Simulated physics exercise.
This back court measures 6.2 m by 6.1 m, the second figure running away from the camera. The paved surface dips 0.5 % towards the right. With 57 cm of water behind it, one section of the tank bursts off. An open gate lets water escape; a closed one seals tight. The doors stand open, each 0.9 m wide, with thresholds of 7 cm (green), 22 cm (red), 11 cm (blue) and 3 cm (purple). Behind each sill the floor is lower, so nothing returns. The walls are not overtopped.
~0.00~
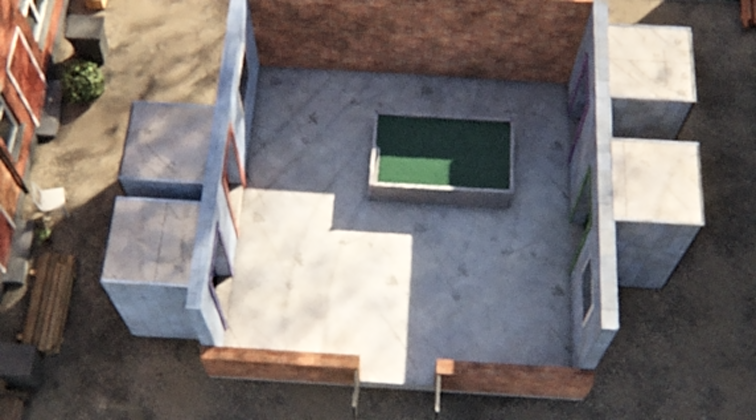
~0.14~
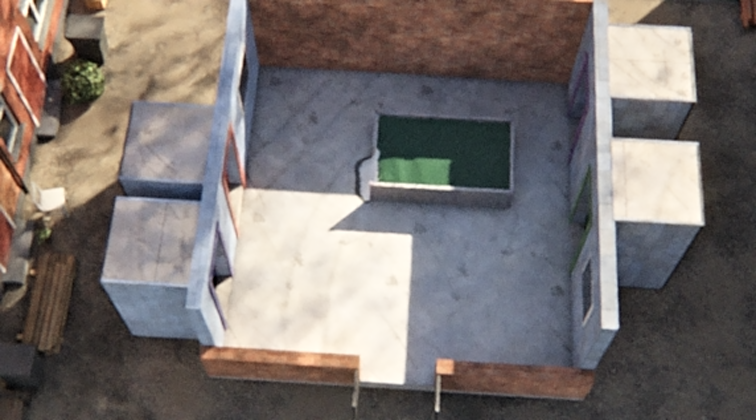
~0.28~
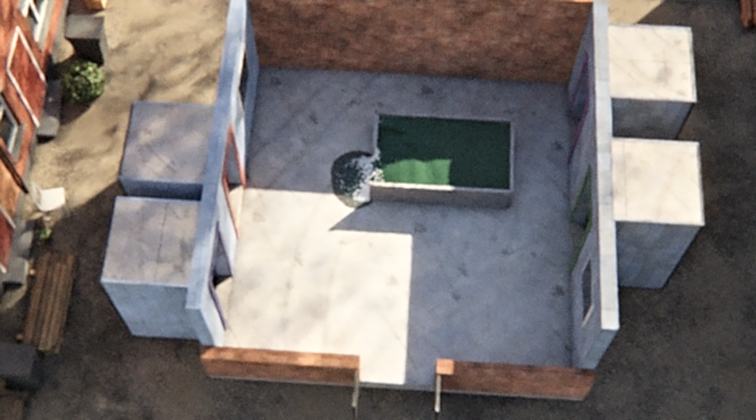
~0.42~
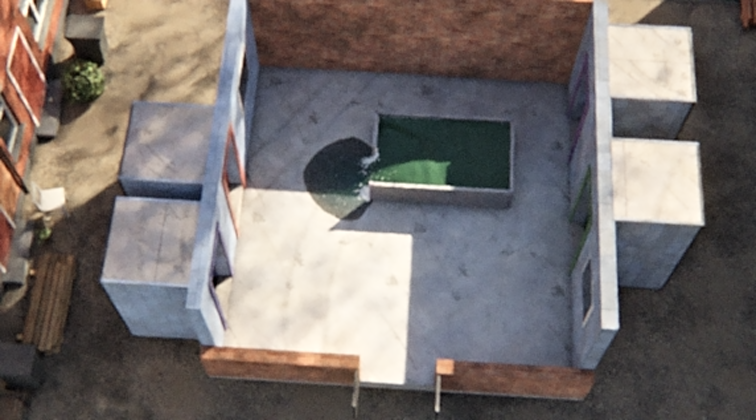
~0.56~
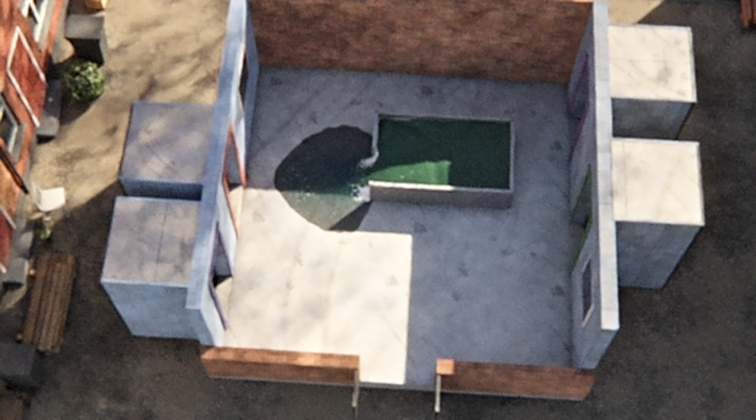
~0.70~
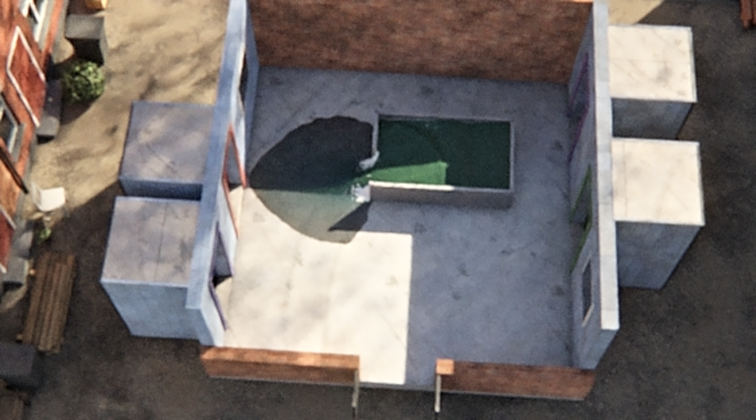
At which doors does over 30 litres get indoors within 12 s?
Within that time: At the green door it stays under the limit; at the red door it stays under the limit; at the blue door it stays under the limit; at the purple door it goes over the limit.
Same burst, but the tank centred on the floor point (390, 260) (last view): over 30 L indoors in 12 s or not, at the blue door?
Against that limit: Blue over.
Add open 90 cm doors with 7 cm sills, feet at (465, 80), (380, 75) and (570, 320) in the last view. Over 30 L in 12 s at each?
In that order: Below, below, below.
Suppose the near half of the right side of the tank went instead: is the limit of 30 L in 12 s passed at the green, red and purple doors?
Against that limit: Green above, red below, purple above.
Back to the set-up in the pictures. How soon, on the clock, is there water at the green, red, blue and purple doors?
Green 7.5 s, red 0.9 s, blue 1.6 s, purple 6.0 s.
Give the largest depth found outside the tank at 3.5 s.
Roughly 22 cm.
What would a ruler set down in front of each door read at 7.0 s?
In cm: Green 0, red 9, blue 9, purple 7.
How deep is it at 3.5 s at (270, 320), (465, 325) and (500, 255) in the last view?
In that order: 6, 0 and 0 cm.
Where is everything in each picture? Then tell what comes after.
The first picture shows still water, 57 cm deep, in the tank at (443, 153).
In the second picture, water pours out at (374, 175) and has run 0.4 m, to (361, 163); typically 8 cm deep outside, 57 cm at the tank's back.
In the third picture, the front is at (339, 162), 0.8 m from the gap at (374, 176); 0.6 m2 of floor is under water; 57 cm left at the back of the tank.
In the fourth picture, the front is at (310, 169), 1.2 m from the gap at (374, 176); 1.4 m2 of floor is under water; 57 cm left at the back of the tank.
In the fifth picture, water pours out at (374, 177) and has run 1.8 m, to (280, 184); typically 4 cm deep outside, 57 cm at the tank's back.
In the sixth picture, the front is at (255, 182), 2.3 m from the gap at (374, 176); 3.5 m2 of floor is under water; 57 cm left at the back of the tank.
After 1.4 s water covers 20 % of the floor and is deepest (32 cm) near (369, 184); green door not reached, red door 21 cm at the sill, 0 L in, blue door not reached, purple door not reached.
After 2.2 s water covers 25 % of the floor and is deepest (30 cm) near (369, 184); green door not reached, red door 20 cm at the sill, 0 L in, blue door 11 cm at the sill, 0 L in, purple door not reached.
After 3.5 s water covers 35 % of the floor and is deepest (22 cm) near (222, 358); green door not reached, red door 16 cm at the sill, 1 L in, blue door 9 cm at the sill, 0 L in, purple door not reached.
After 7.0 s water covers 85 % of the floor and is deepest (13 cm) near (222, 358); green door not reached, red door 9 cm at the sill, 1 L in, blue door 9 cm at the sill, 1 L in, purple door 7 cm at the sill, 9 L in.
After 12.0 s water covers 95 % of the floor and is deepest (10 cm) near (570, 213); green door 9 cm at the sill, 3 L in, red door 5 cm at the sill, 1 L in, blue door 5 cm at the sill, 2 L in, purple door 8 cm at the sill, 71 L in.
